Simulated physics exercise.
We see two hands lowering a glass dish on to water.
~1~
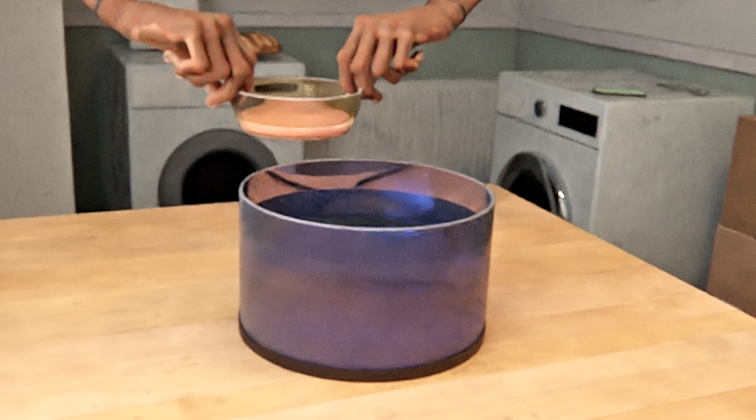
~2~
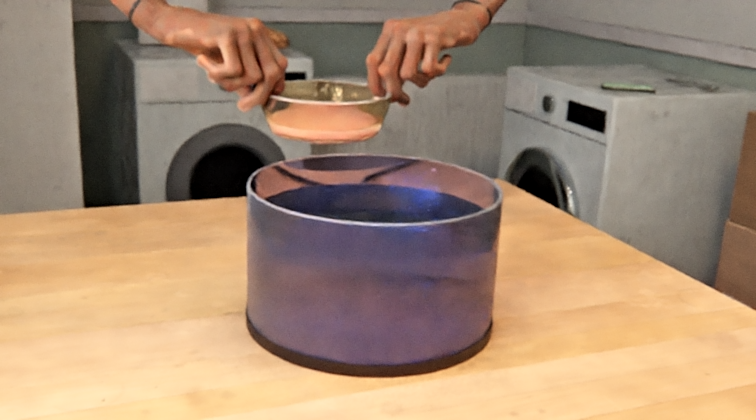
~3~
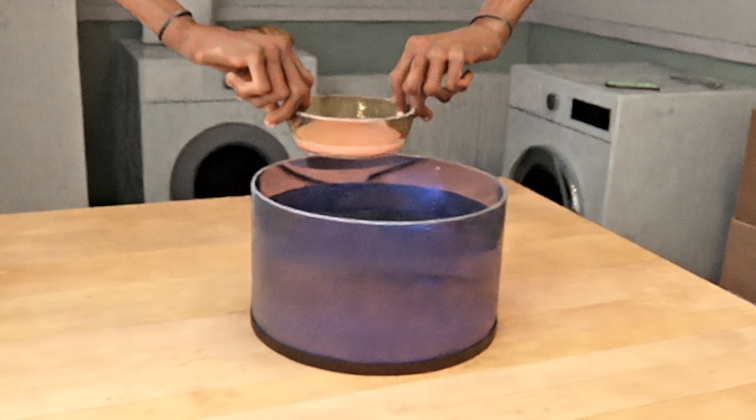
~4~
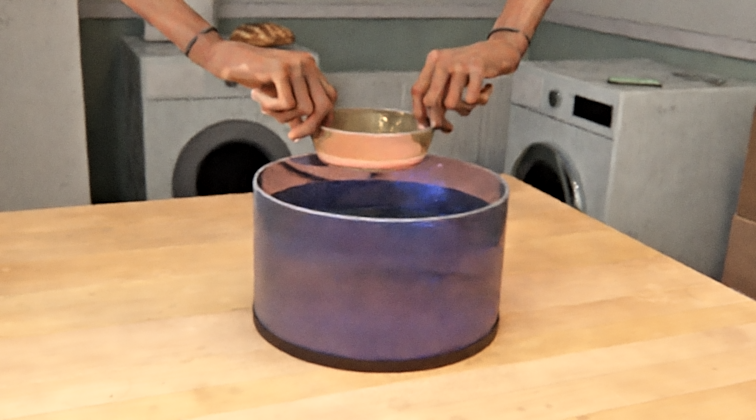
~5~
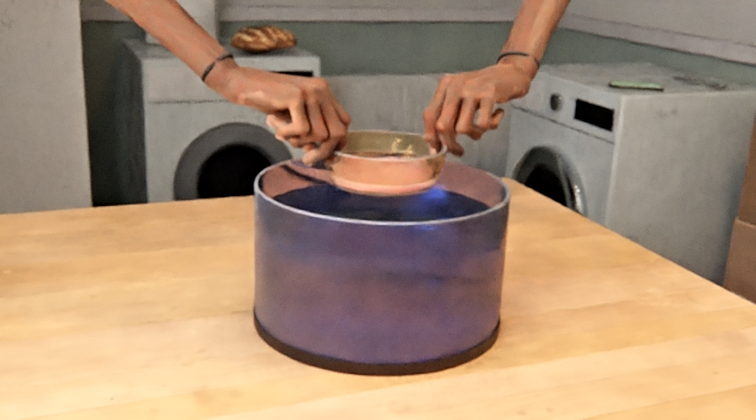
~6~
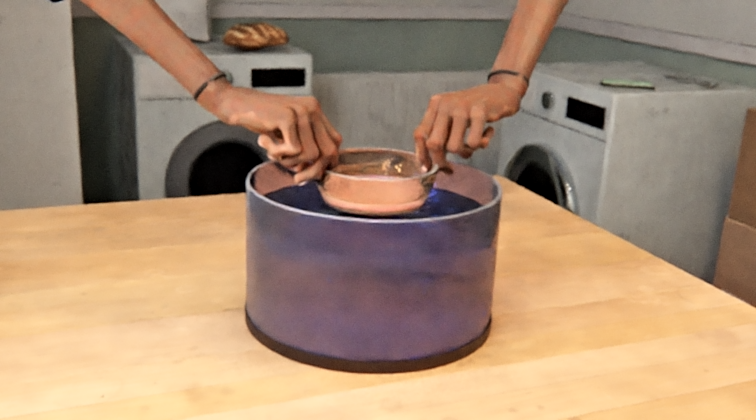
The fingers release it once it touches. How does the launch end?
The dish stays afloat.
Soon after, the dish dips into the water.
Later, it bobs and steadies.
In the end, the dish floats with about half of its side showing.
